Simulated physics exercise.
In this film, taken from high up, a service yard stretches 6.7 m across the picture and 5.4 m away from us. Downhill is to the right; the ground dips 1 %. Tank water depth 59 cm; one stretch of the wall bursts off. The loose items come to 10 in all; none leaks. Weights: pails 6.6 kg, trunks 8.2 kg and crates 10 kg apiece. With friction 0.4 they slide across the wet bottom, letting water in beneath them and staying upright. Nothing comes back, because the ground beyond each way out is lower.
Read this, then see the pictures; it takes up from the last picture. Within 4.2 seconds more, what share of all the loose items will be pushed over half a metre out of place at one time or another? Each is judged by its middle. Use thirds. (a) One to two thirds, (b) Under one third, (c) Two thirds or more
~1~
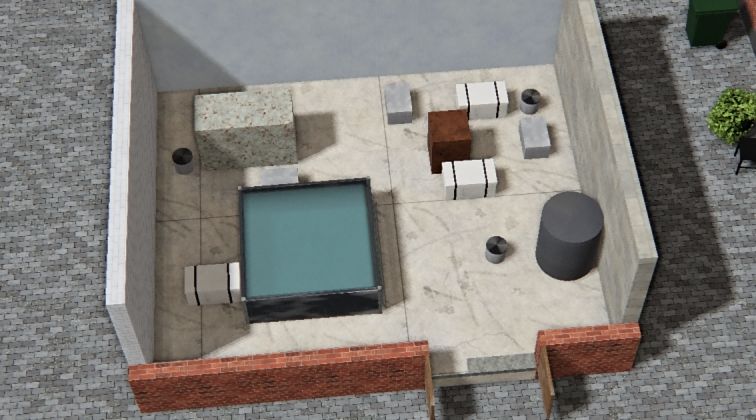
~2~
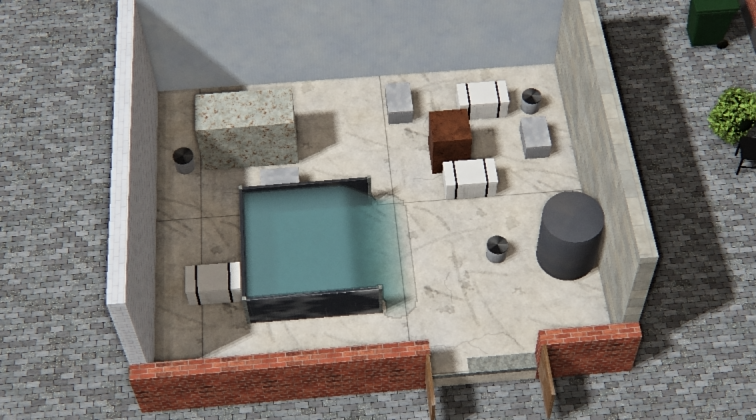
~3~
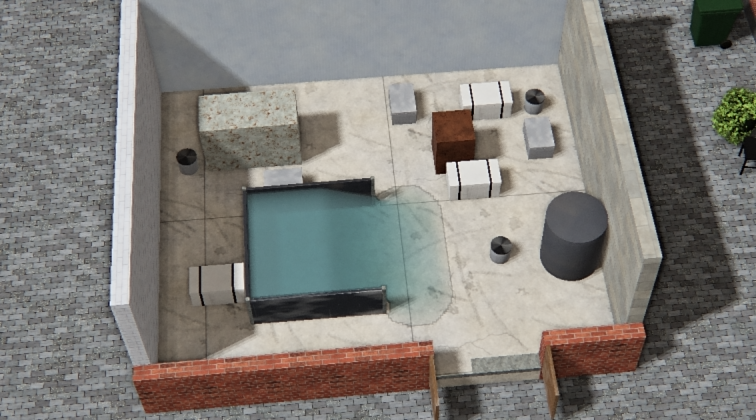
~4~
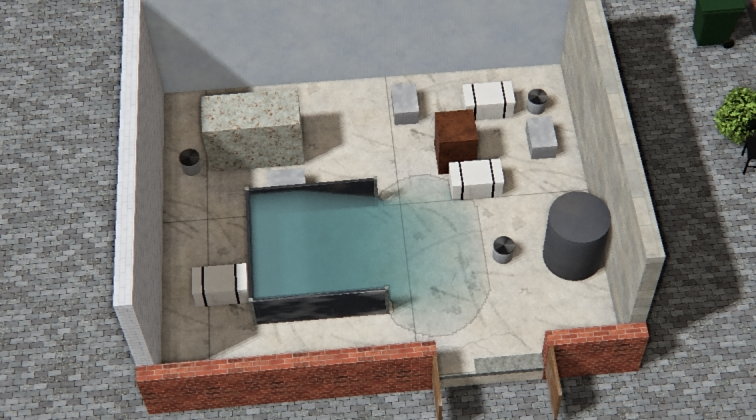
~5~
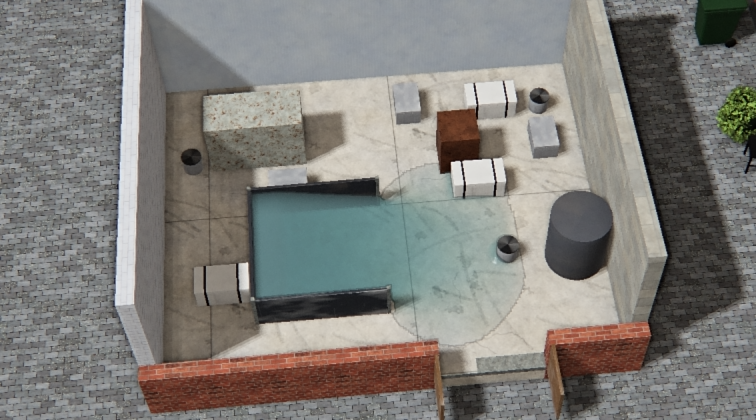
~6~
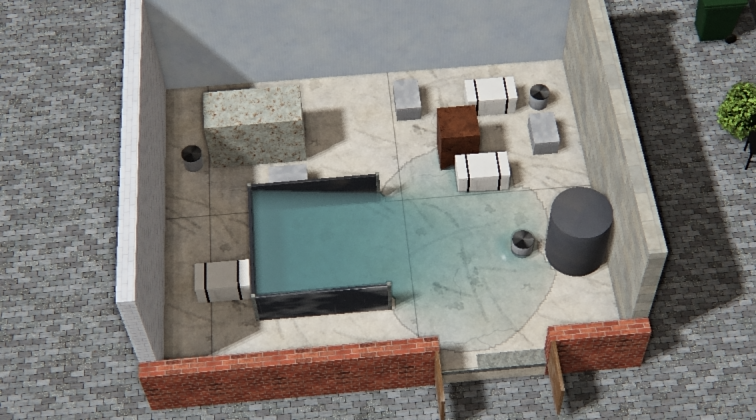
a.
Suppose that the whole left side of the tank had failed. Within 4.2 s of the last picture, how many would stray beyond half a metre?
Count: 5.
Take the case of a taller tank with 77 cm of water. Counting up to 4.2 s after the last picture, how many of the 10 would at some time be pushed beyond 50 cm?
In that case the number is 7.
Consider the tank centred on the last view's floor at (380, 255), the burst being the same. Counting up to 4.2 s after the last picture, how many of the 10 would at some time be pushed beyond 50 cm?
In that case the number is 6.
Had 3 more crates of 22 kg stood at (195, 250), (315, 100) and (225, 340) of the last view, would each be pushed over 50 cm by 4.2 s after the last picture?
Answers in order are does not cross, does not cross and does not cross.
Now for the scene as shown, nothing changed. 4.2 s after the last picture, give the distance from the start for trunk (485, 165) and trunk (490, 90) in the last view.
Shifts in order: 200 cm; 100 cm.
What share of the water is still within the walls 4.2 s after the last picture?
About 88 in a hundred parts of the water.
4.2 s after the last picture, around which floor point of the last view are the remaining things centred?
The centre sits near (373, 143).
Then, 0.4 s after the last picture 0 of 10 are over 50 cm from their spots; 1 afloat.
Then, 1.5 s after the last picture 3 of 10 are over 50 cm from their spots; 2 afloat.
Then, 2.8 s after the last picture 4 of 10 are over 50 cm from their spots; 4 afloat.
Then, 4.2 s after the last picture 6 of 10 are over 50 cm from their spots, and 6 have been at some point; 4 afloat.
